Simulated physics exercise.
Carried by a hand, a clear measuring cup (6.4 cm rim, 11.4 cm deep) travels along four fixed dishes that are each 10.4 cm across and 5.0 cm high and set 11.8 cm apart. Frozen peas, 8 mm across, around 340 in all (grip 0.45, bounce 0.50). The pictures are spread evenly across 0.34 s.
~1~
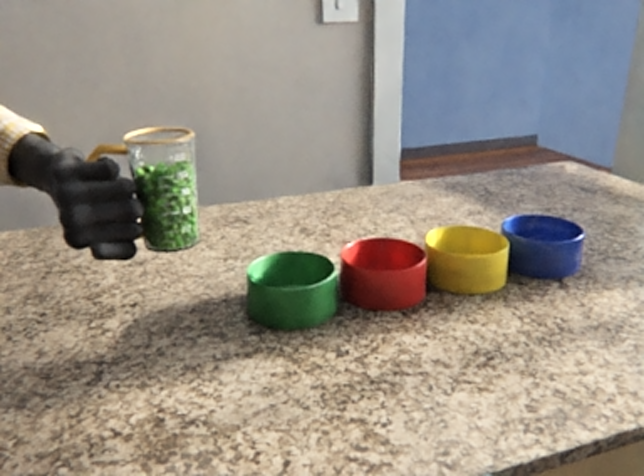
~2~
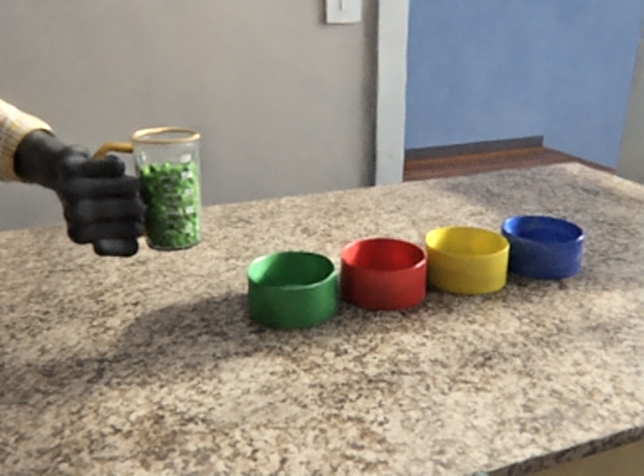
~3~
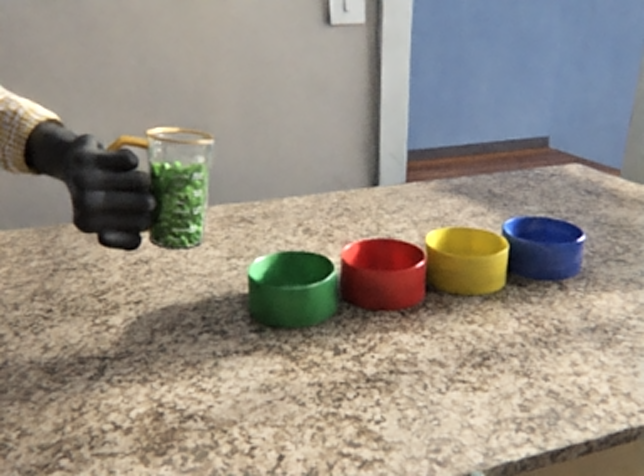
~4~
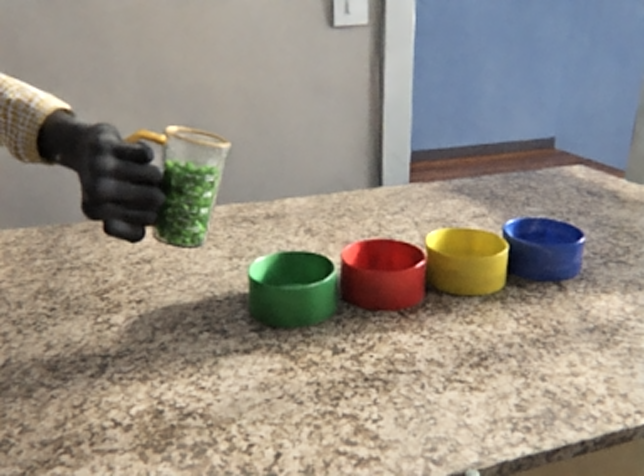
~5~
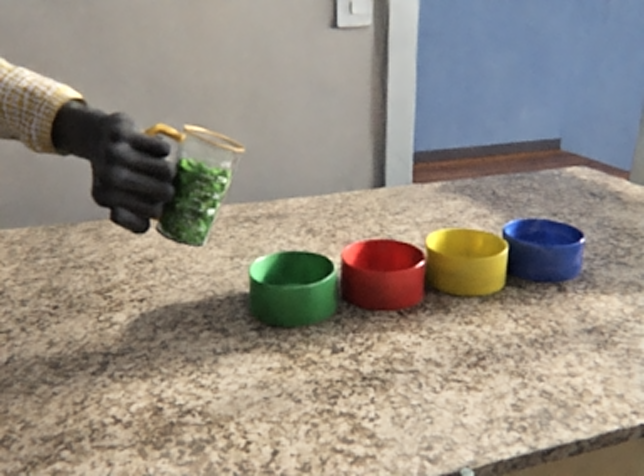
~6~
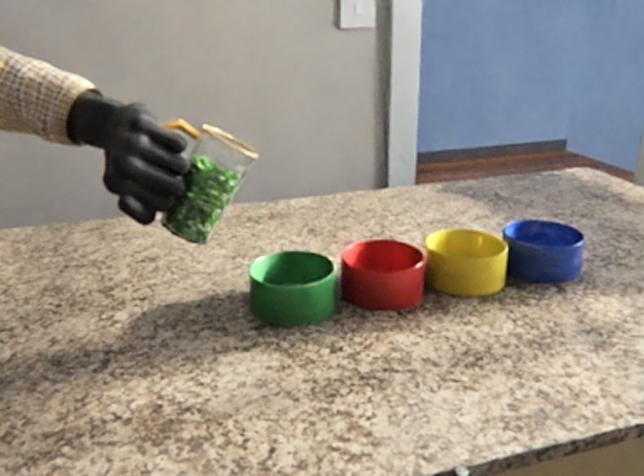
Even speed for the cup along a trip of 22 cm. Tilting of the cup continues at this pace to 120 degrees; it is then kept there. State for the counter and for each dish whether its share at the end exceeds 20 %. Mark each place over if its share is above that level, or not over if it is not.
Red: Over, blue: Not over, green: Not over, yellow: Not over, counter: Not over.
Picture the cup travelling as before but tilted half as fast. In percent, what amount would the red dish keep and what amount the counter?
Result - red: 60; counter: 30.
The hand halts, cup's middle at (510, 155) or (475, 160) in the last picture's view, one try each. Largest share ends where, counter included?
Most lands at red on the first run and at red on the second.
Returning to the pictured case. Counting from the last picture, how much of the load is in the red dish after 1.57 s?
About 95 per cent by then.
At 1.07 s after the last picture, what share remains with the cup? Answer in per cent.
Load share: Near 15 percent.
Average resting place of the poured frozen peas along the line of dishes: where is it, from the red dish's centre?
It ends up close to 1 cm toward the picture's right edge.
Then, 0.64 s after the last picture, tilt 103 degrees; cup holds 95 %.
Then, 1.07 s after the last picture, tilt 120 degrees; cup holds 15 %, red 75 %.
Then, 1.57 s after the last picture, tilt 120 degrees; cup holds 0 %, red 95 %.
In the end, red 95 %, blue 0 %, green 0 %, yellow 0 %, counter 5 %.
